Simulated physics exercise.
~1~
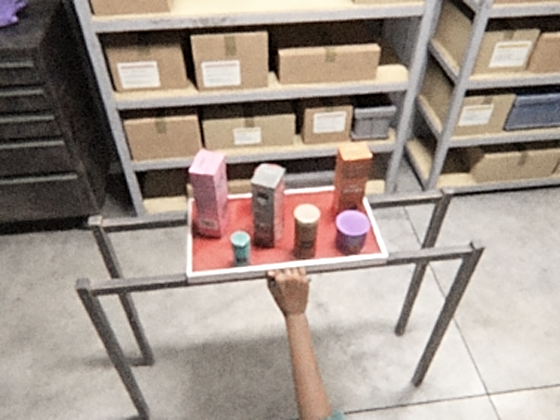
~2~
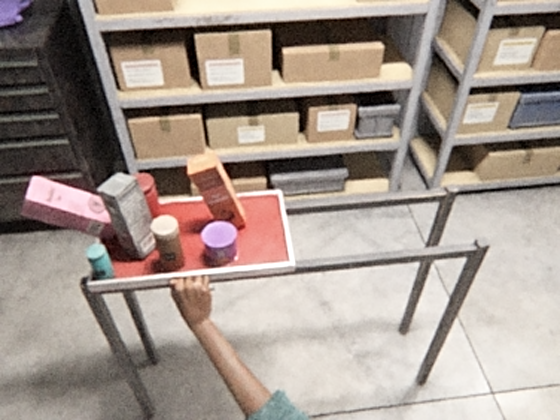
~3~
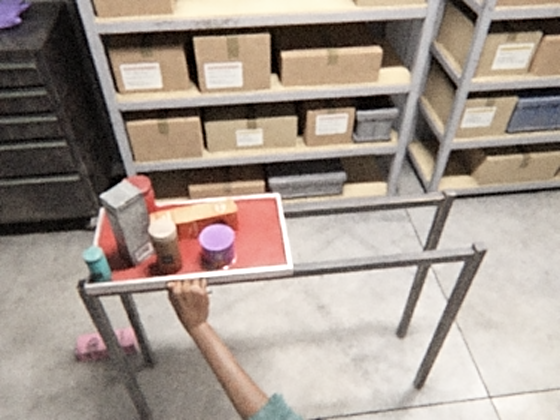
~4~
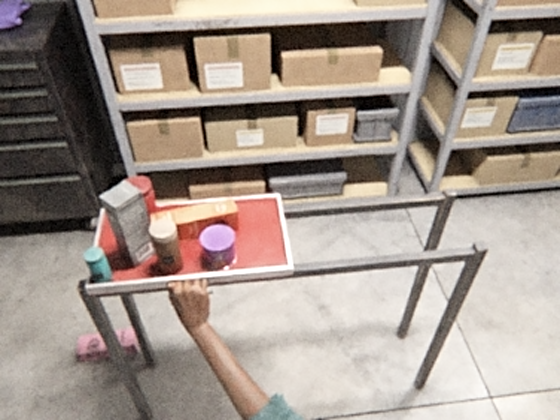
We see a hand pull a red tray of cartons, jars and other containers left along a metal rack; the pink carton tips off the left side to the floor, while the orange one topples and stays on the tray among the upright items.
